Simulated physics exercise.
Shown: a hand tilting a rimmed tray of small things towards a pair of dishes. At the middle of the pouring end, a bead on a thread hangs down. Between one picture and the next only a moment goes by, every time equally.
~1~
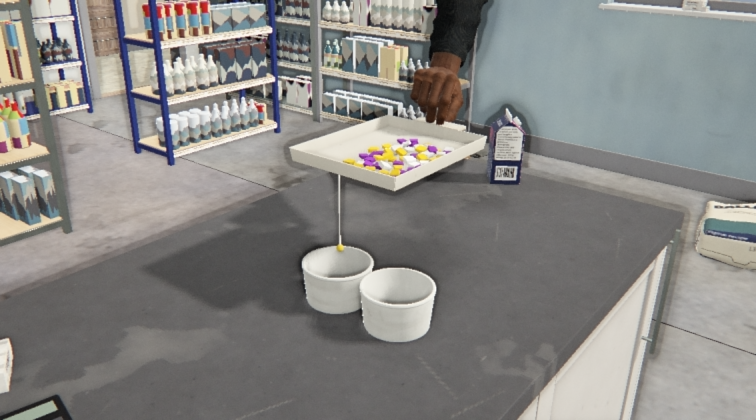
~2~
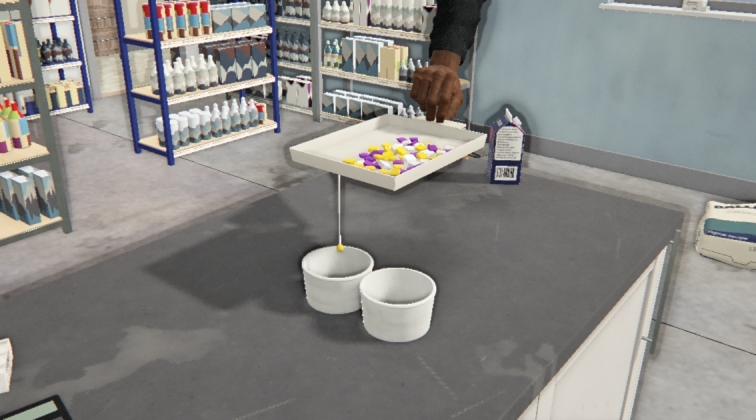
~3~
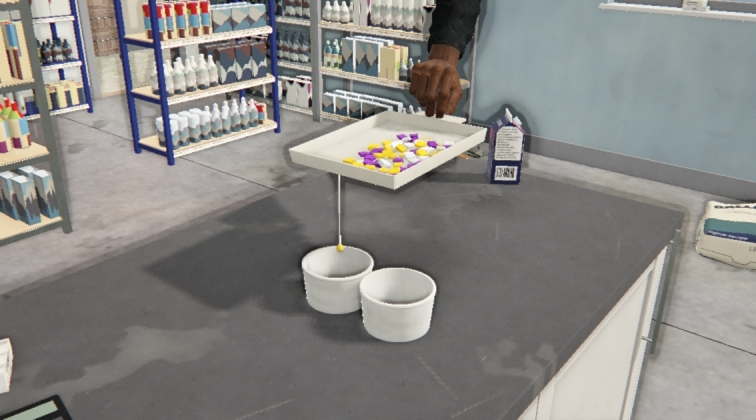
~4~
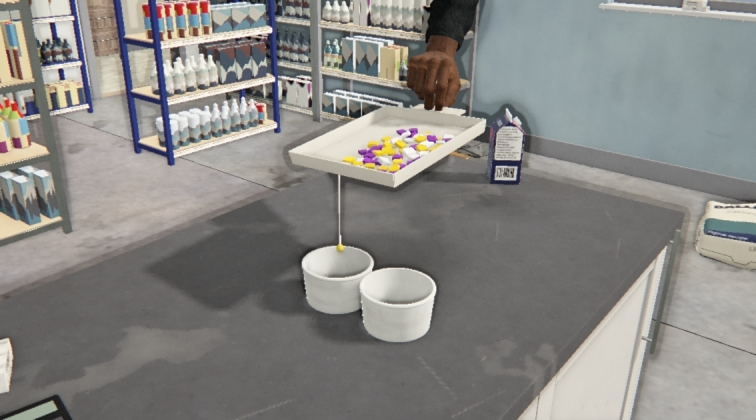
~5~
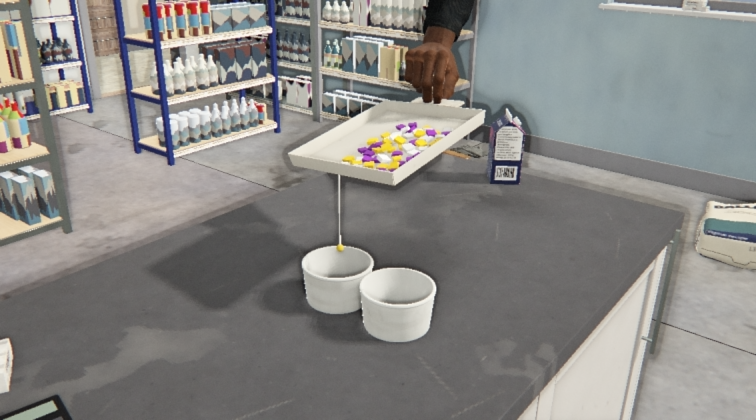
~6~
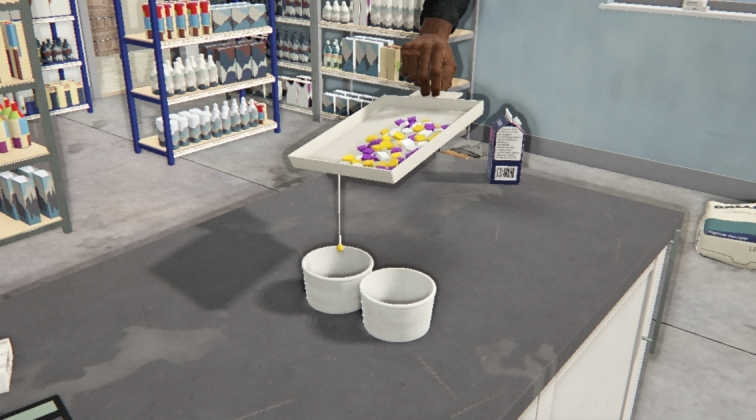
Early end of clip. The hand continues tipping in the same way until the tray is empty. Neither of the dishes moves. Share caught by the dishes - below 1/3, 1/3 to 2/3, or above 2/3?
Below 1/3.
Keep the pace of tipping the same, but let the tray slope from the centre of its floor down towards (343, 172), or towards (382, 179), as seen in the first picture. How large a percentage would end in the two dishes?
Roughly 30 percent, then 90 percent.
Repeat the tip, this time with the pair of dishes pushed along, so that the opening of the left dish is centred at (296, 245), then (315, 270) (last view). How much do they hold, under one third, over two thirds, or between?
On the first try the answer is over two thirds, and on the second it is under a third.
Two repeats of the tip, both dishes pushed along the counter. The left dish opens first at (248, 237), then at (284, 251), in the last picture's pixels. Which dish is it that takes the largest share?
Try one: The right-side dish. Try two: The left-side dish.
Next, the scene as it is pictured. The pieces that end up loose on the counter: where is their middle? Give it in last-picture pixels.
Centre, final frame: Roughly (295, 277).
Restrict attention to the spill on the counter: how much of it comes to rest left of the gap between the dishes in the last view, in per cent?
100 in a hundred, roughly.
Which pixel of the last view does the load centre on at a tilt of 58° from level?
Roughly at (330, 152).
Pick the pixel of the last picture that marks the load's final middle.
About pixel (298, 278).
Soon, tray tipped steeply; all on the tray.
A while on, tray tipped right over; nearly all on the tray; a stray few outside both; a small part in the air.
Towards the end, tray tipped past a quarter turn; a small part in the left dish; most outside both.
Finally, tray tipped past a quarter turn; none in the right dish; a small part in the left dish; most outside both.
